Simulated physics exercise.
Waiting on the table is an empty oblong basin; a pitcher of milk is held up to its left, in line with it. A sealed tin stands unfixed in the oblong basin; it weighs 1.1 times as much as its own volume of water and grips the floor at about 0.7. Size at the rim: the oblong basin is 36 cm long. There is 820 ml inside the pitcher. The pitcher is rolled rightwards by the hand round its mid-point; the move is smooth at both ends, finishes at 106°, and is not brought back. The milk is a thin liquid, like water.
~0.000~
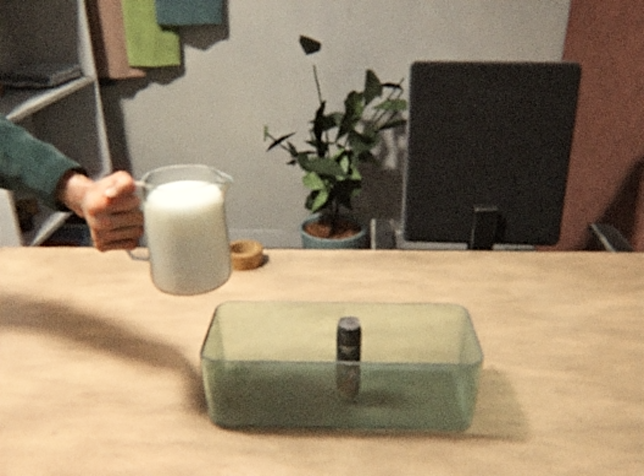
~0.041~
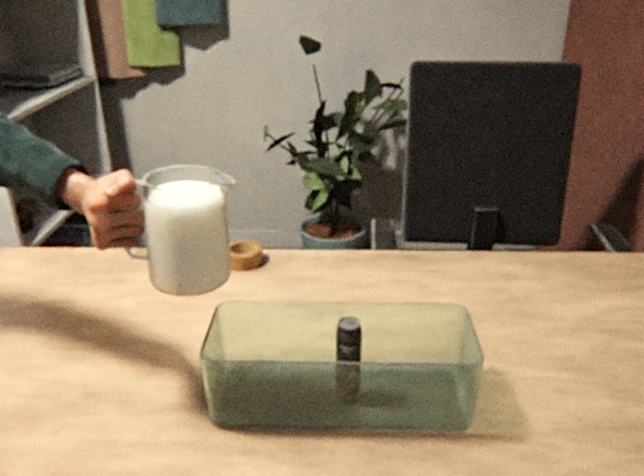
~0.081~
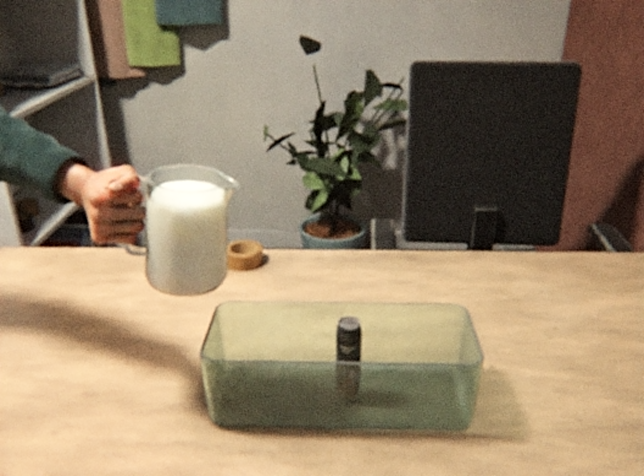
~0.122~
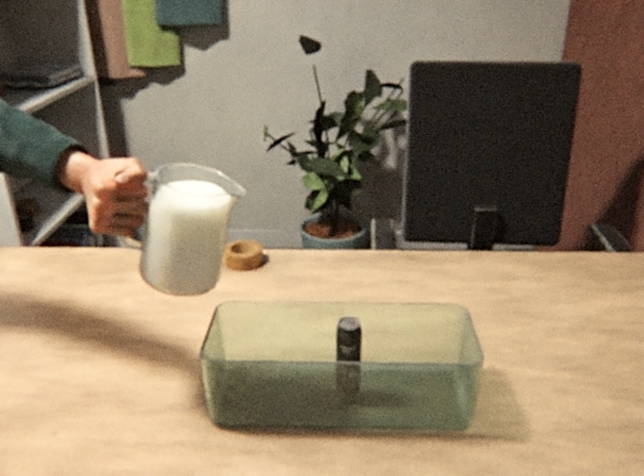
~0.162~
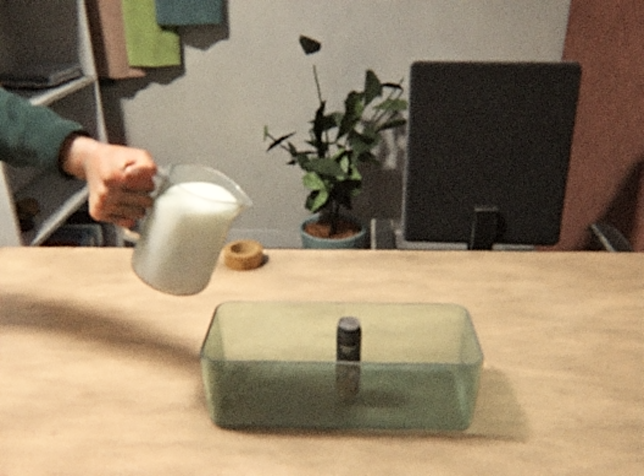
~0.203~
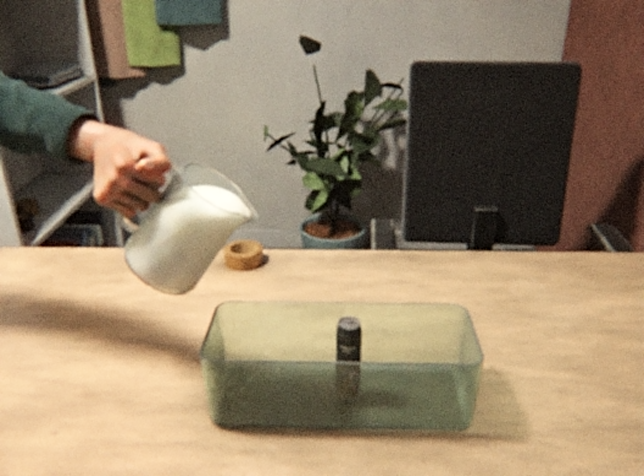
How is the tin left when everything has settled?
It stays vertical.
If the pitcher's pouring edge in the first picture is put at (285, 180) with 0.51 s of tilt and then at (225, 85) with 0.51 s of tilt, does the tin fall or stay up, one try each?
The tin overturns the first time and overturns the second time.
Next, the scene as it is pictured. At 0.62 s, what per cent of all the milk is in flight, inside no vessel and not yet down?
About 22 percent.
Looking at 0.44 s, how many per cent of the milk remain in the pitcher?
Still held: Roughly 64 % of the total.
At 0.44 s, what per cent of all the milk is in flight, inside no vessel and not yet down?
About 24 per cent.
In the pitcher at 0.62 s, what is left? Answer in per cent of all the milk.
About 26 per cent.
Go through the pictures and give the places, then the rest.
In the first picture, it leans 0°; its right rim is at (233, 179); the milk meets the walls at (148, 192) and (223, 192); the oblong basin's rim runs from (209, 330) to (475, 333); the tin's top is at (349, 326).
In the second picture, it leans 2°; its right rim is at (235, 181); the milk meets the walls at (149, 191) and (224, 192).
In the third picture, it leans 7°; its right rim is at (239, 185); the milk meets the walls at (152, 189) and (226, 195).
In the fourth picture, it leans 14°; its right rim is at (245, 193); the milk meets the walls at (153, 205) and (231, 197).
In the fifth picture, it leans 24°; its right rim is at (252, 204); the milk meets the walls at (152, 214) and (239, 201).
In the sixth picture, it leans 36°; its right rim is at (257, 217); the milk meets the walls at (144, 220) and (247, 206).
After 0.44 s the tilt is 102° and 65 per cent is still to pour; the tin stands where it began.
After 0.62 s the tilt is 106° and 25 per cent is still to pour; the tin stands where it began.
After 0.81 s the tilt is 106° and 8 per cent is still to pour; the tin stands where it began.
After 1.01 s the tilt is 106° and 2 per cent is still to pour; the tin stands where it began.
In the end the tin stands where it began.
